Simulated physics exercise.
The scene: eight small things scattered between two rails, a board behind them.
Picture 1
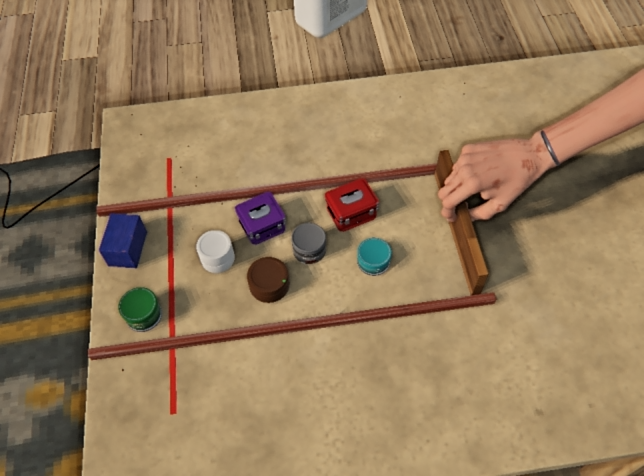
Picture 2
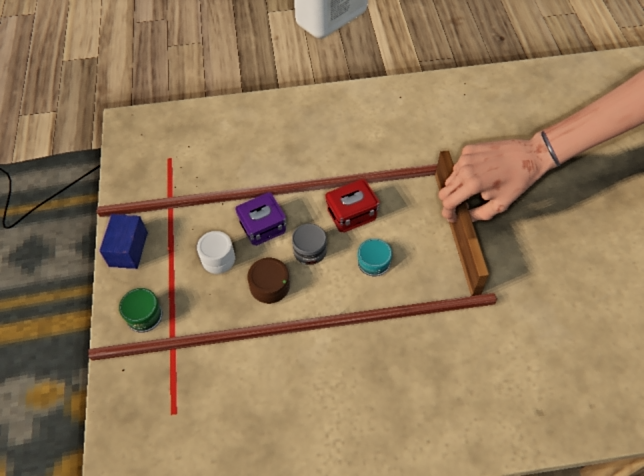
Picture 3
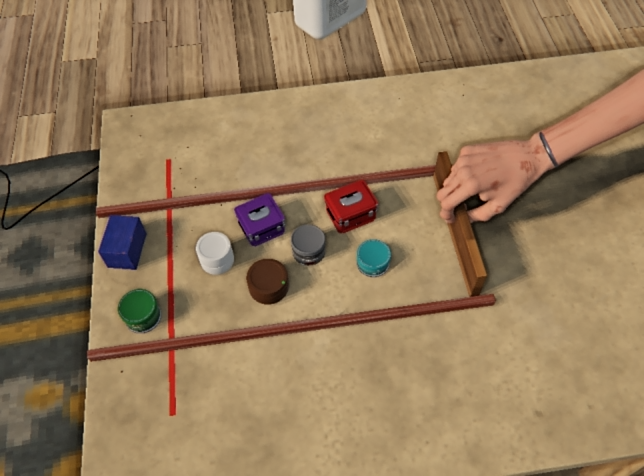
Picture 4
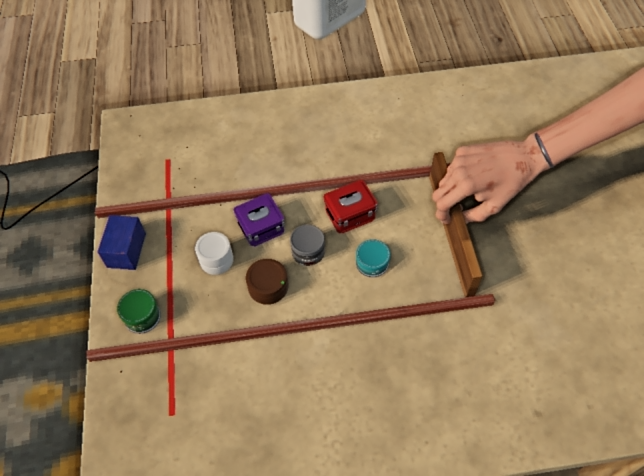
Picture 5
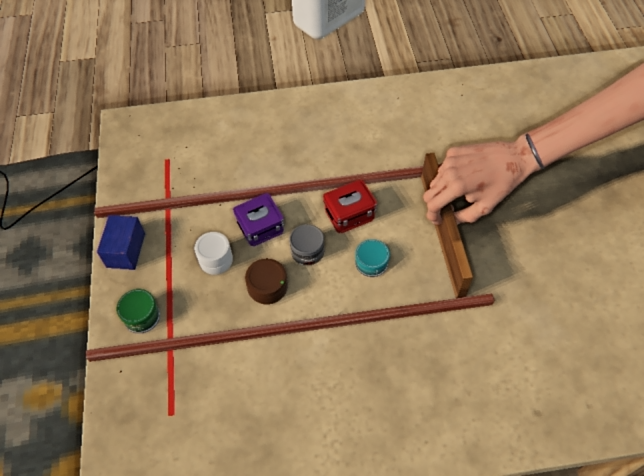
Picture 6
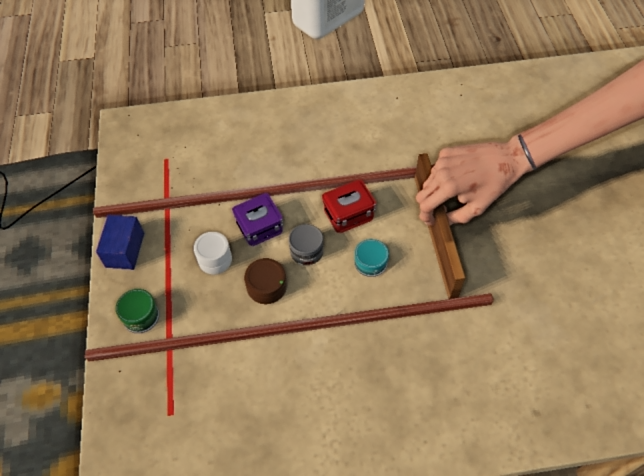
Wooden board held by a hand sliding slightly left between two rails, the small coloured blocks and round containers staying still.
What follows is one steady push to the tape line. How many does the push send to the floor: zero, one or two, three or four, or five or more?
As it turns out, the number that fall off is one or two.
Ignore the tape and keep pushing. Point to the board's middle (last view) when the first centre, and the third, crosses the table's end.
About (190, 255), then (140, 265).
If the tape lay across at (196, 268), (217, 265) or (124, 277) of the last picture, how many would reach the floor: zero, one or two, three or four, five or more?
In that order: No fall at all; not one; 3 or 4.
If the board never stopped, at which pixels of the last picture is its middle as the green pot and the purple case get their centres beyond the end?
About (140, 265), and (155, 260) for the other.
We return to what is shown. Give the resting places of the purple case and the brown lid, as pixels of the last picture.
First (100, 237), then (146, 321).
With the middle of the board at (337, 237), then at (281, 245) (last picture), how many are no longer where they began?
By then 3, and 5.
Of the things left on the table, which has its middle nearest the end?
The purple case.
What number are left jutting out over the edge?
That would be 1.
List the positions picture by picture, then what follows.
The first frame shows blue block (124, 241); green pot (141, 310); white lid (216, 252); board (459, 220); tape (171, 270).
The second frame shows green pot (141, 310); red case (352, 207).
The third frame shows white lid (216, 254); board (458, 222).
The fourth frame shows blue block (123, 243); brown lid (267, 282).
The fifth frame shows green pot (139, 311); turquoise tin (372, 258).
The sixth frame shows blue block (121, 242); green pot (138, 311); white lid (213, 253); board (438, 224); tape (168, 271).
Soon after, none off yet; blue block at rest near (121, 242); green pot at rest near (138, 311); white lid at rest near (213, 253).
After that, none off yet; blue block displaced a little near (107, 245); green pot at rest near (140, 310); white lid displaced well along near (159, 264).
In the end, the number that fall off is one or two; gone, blue block.
